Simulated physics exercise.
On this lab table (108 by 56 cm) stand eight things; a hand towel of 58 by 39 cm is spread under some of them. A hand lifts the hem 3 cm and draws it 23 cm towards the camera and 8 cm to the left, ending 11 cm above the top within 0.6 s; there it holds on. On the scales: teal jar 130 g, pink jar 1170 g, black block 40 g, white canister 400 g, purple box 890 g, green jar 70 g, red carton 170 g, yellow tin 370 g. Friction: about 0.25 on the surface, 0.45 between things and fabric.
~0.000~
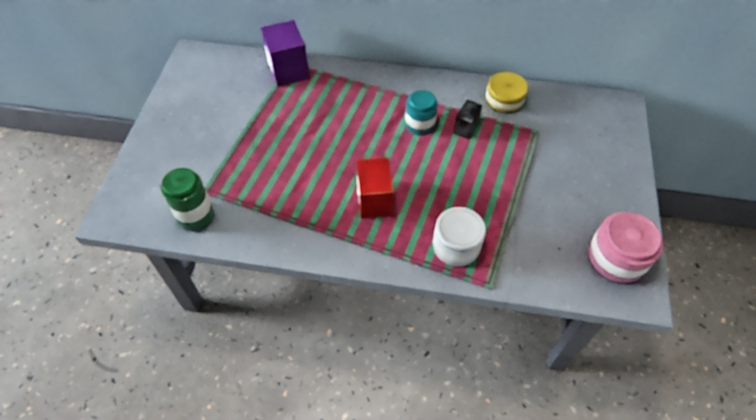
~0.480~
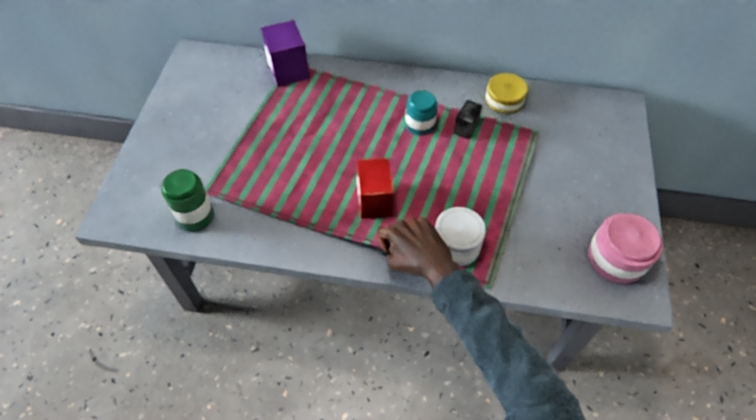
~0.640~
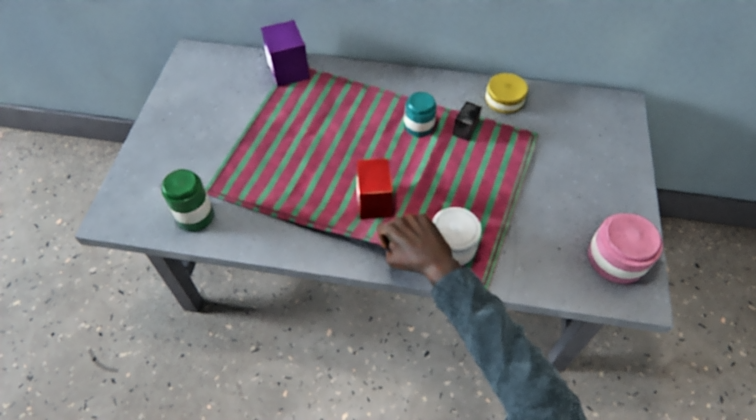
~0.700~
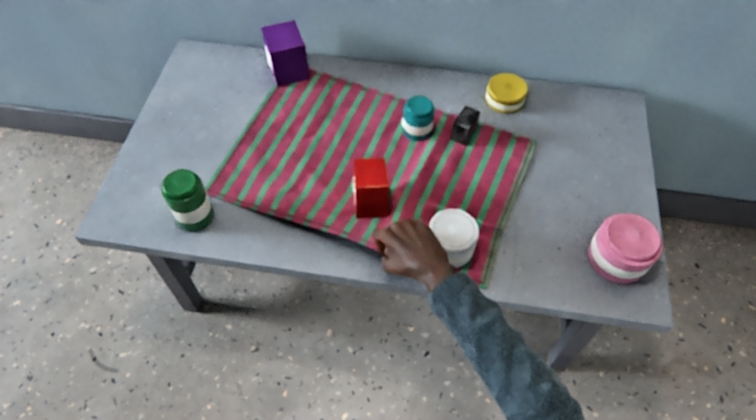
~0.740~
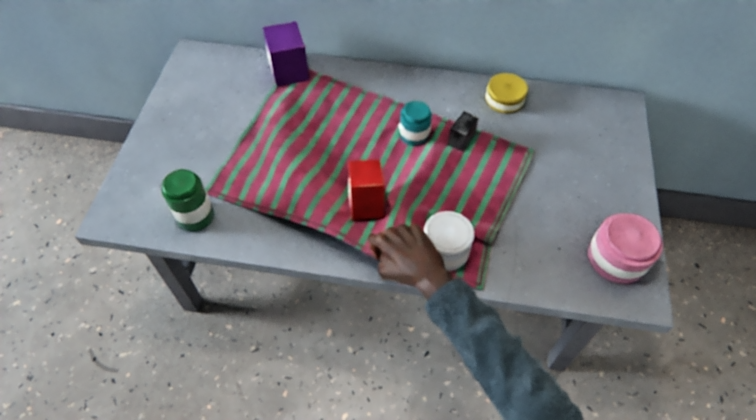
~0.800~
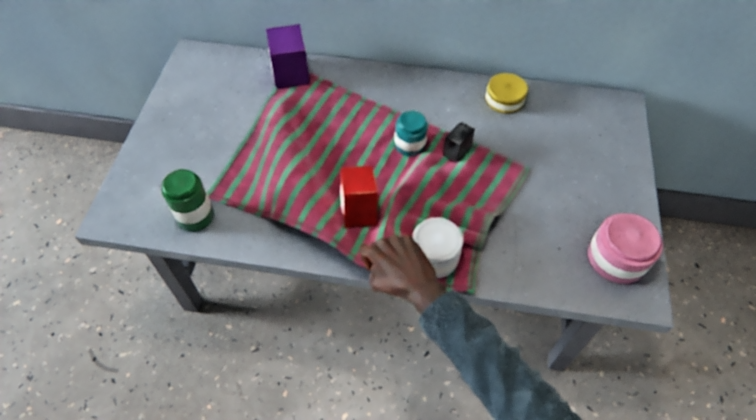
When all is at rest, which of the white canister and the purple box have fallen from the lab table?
In order: The white canister goes over the edge; the purple box keeps to the top.
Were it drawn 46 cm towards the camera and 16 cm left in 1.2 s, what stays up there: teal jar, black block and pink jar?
In that case: Teal jar drops off, black block goes over, pink jar remains.
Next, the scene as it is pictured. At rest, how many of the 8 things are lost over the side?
I count 4.
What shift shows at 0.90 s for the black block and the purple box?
Black block 15 cm, purple box 4 cm.
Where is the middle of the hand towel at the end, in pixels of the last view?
Near (381, 321).
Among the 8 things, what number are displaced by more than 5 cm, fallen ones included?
5 of them.
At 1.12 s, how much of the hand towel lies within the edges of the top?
Some 60 per cent of it.
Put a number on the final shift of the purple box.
Purple box 6 cm.
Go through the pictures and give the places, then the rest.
In the first picture, white canister (461, 227); purple box (283, 35); hand towel corners (539, 132) (492, 289).
In the second picture, hand towel corners (539, 132) (491, 289); grip (389, 250).
In the third picture, teal jar (422, 101); black block (469, 112); white canister (457, 227); hand towel corners (538, 134) (488, 290); grip (388, 247).
In the fourth picture, red carton (371, 175); teal jar (420, 105); black block (467, 117); hand towel corners (537, 142) (487, 289); grip (384, 253).
In the fifth picture, red carton (366, 177); teal jar (417, 110); black block (465, 123); hand towel corners (535, 151) (484, 290); grip (380, 258).
In the sixth picture, white canister (438, 239); purple box (285, 39); hand towel corners (531, 170) (475, 294); grip (372, 269).
After 0.9 s, 90 % of the hand towel is still over the top; white canister 11 cm off its start, purple box 4 cm off its start, black block 13 cm off its start.
After 1.0 s, 75 % of the hand towel is still over the top; white canister 19 cm off its start, purple box 6 cm off its start, black block 21 cm off its start.
After 1.1 s, 60 % of the hand towel is still over the top; white canister over the edge, purple box 6 cm off its start at (291, 54), black block 28 cm off its start at (432, 224).
After 1.2 s, 45 % of the hand towel is still over the top; white canister over the edge, purple box 6 cm off its start, black block on its side, 34 cm off its start.
After 2.8 s, 15 % of the hand towel is still over the top; white canister over the edge, purple box 6 cm off its start at (291, 54), black block over the edge, teal jar over the edge.
